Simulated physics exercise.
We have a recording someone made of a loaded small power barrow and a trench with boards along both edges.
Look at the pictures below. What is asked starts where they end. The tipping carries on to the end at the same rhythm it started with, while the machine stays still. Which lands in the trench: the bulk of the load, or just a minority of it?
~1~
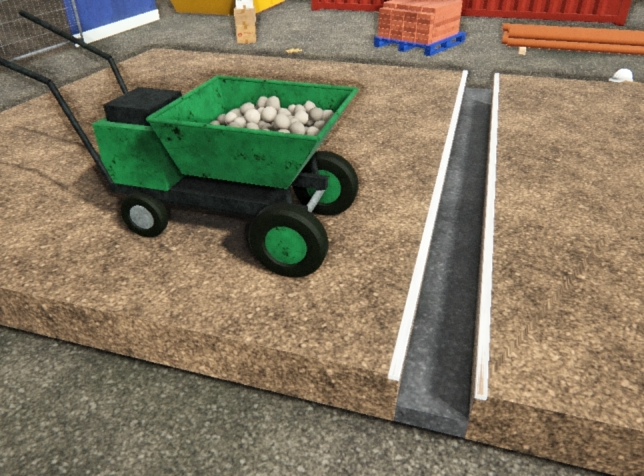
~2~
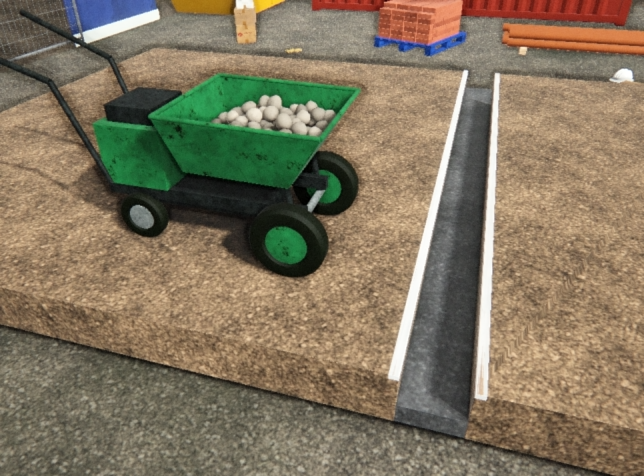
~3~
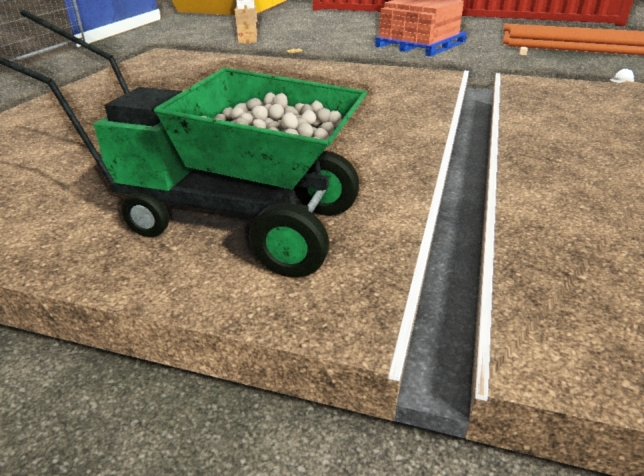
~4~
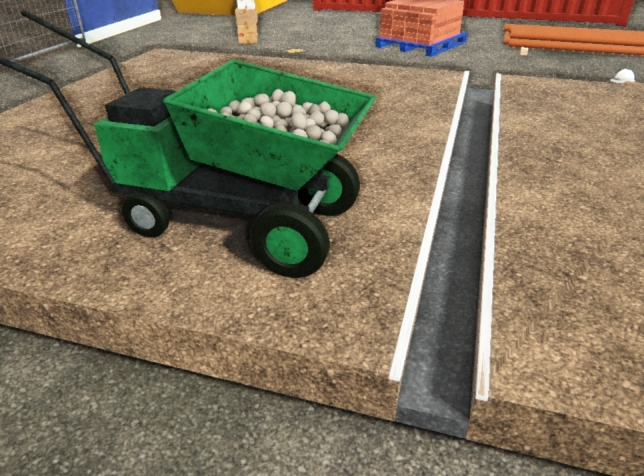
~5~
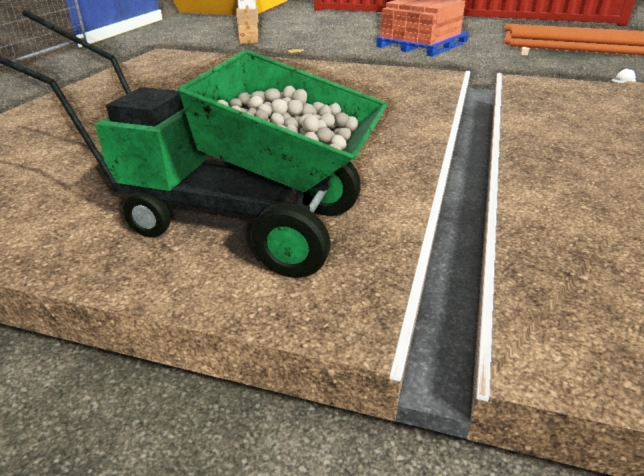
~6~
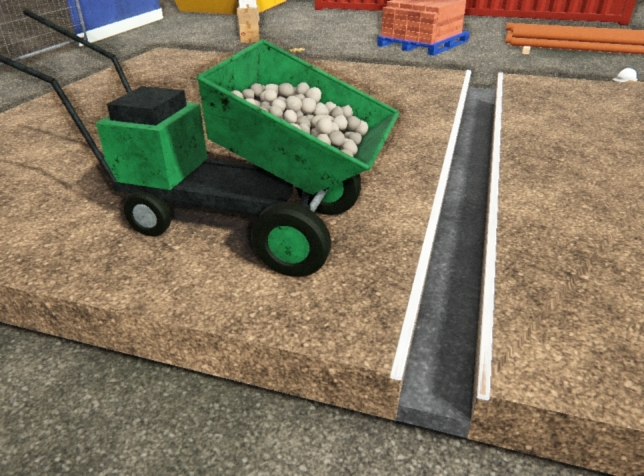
The bulk.
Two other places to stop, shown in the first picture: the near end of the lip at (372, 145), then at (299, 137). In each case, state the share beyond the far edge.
Near 40 % and 0 %.
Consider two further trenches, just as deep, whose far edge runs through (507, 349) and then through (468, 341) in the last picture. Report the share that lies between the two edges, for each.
Lab note: Try one about 90 %, try two about 70 %.
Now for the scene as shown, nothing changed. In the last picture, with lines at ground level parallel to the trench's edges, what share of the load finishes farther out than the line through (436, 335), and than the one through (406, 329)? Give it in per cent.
Around 50 per cent for the first, and 90 per cent for the second.
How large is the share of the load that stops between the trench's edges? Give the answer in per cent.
That share works out at some 85 %.
Soon, skip tipped steeply; all in the skip.
A while on, skip tipped right over; most in the skip; about a quarter in or heaped over the trench; a stray few falling.
Towards the end, skip tipped right over; a small part in the skip; a small part short of the trench; most in or heaped over the trench.
Finally, skip tipped right over; a small part in the skip; a small part short of the trench; most in or heaped over the trench; a stray few beyond it.
